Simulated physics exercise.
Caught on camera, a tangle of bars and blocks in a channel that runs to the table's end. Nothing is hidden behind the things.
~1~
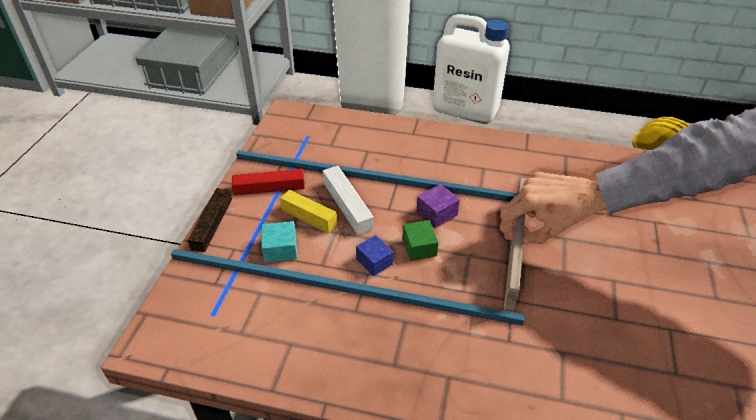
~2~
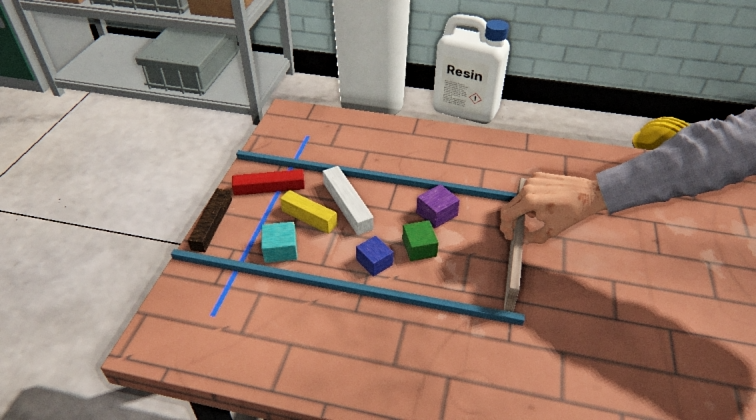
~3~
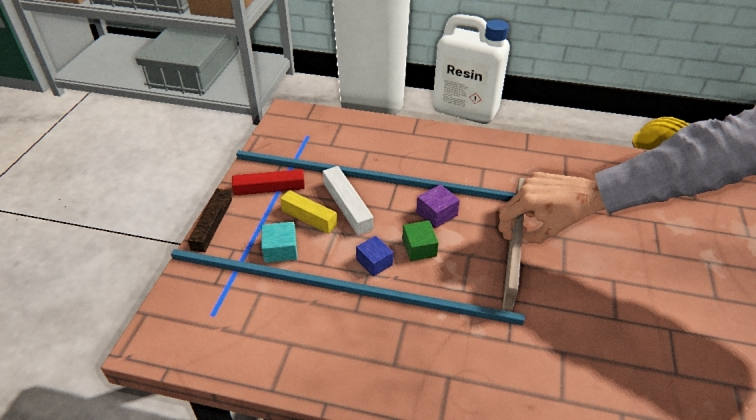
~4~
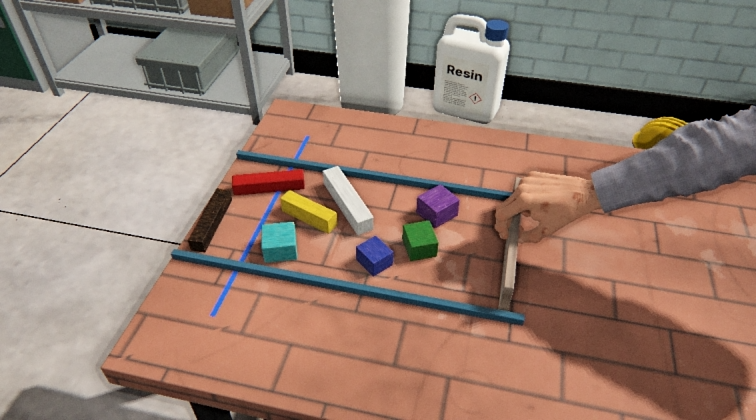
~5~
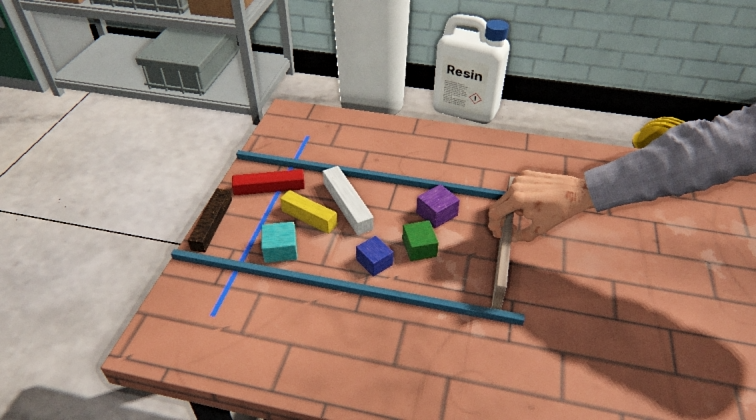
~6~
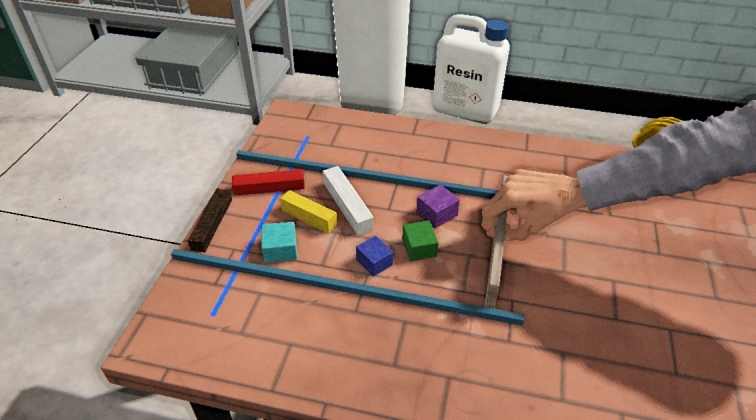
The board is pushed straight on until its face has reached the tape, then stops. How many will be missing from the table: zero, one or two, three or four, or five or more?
Outcome: The number that fall off is one or two.
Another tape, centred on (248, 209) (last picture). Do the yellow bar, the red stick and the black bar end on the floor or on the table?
The yellow bar drops off, the red stick goes over, the black bar drops off.
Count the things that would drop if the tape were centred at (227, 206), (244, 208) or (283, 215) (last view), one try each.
The counts: 5, 4 and 0.
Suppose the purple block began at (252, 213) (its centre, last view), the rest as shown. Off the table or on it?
It goes over.
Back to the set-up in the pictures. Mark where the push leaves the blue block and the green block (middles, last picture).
The blue block at (236, 237), the green block at (251, 209).
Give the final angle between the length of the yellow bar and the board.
Roughly 0° out of line.
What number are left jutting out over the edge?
Overhanging: 0.
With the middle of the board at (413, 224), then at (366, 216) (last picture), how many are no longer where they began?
The counts are 2 and 5.
Early on, none off yet; black bar at rest near (211, 219); red stick at rest near (269, 182); turquoise block at rest near (279, 242).
Finally, the number that fall off is one or two; lost, red stick and black bar.
